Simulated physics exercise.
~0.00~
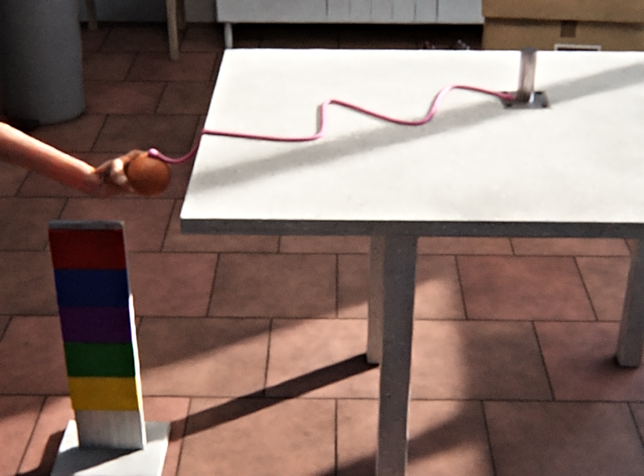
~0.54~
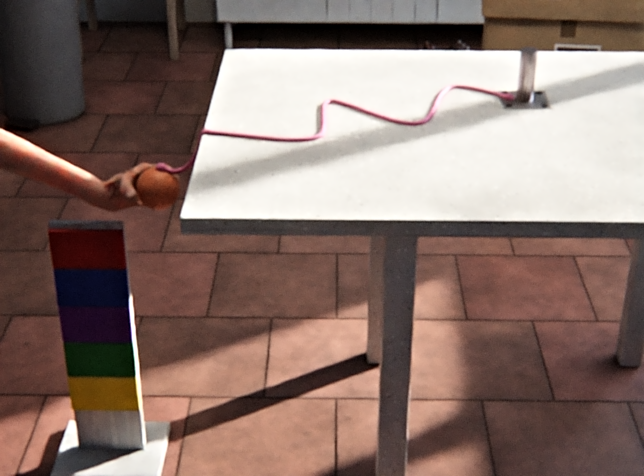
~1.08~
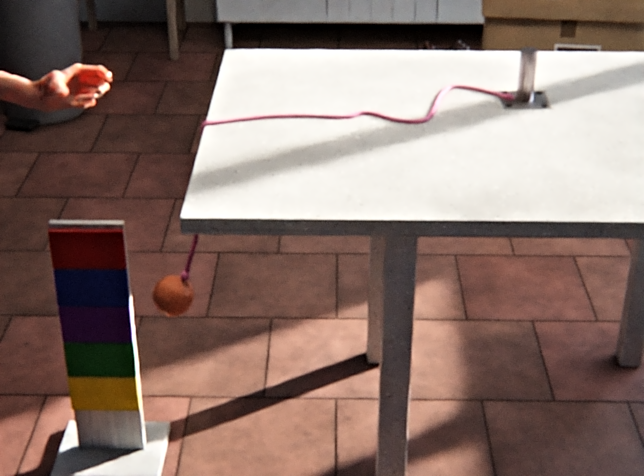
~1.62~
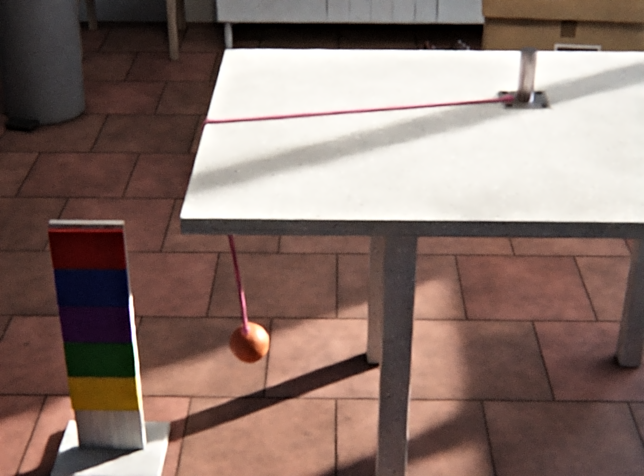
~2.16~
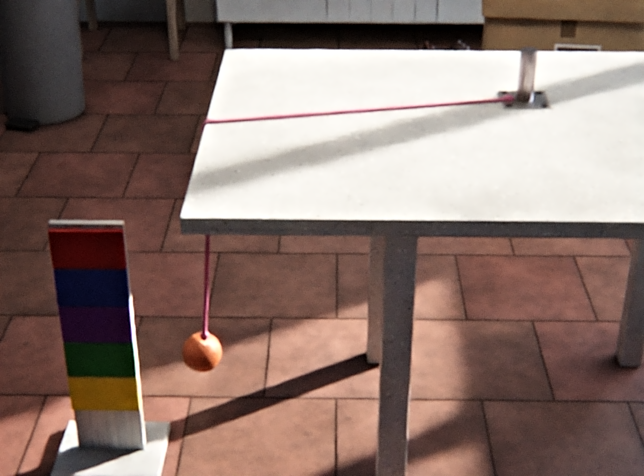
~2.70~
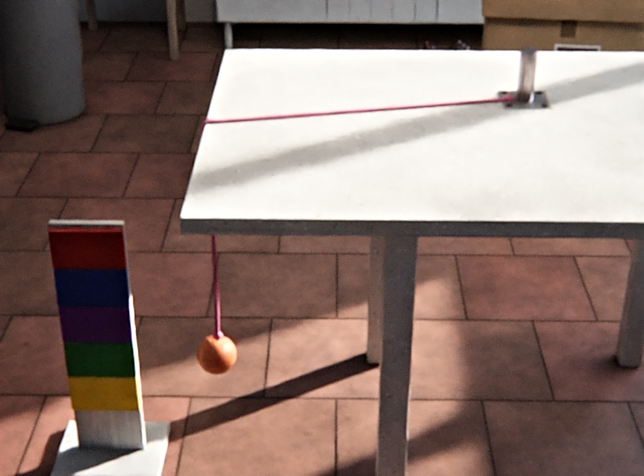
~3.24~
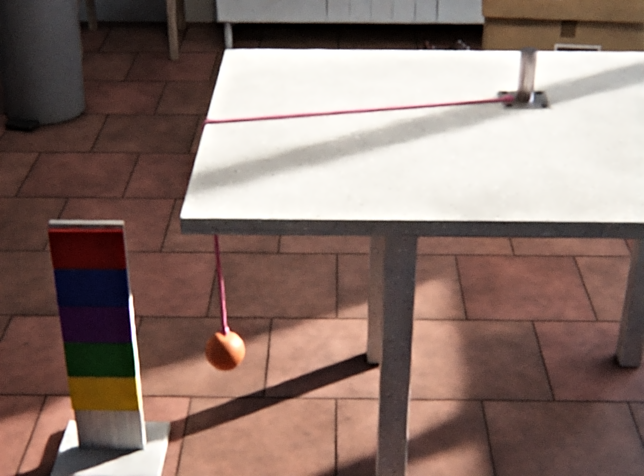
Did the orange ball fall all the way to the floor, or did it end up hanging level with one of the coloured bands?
It ended up hanging from the taut cord, level with the green band on the striped board.
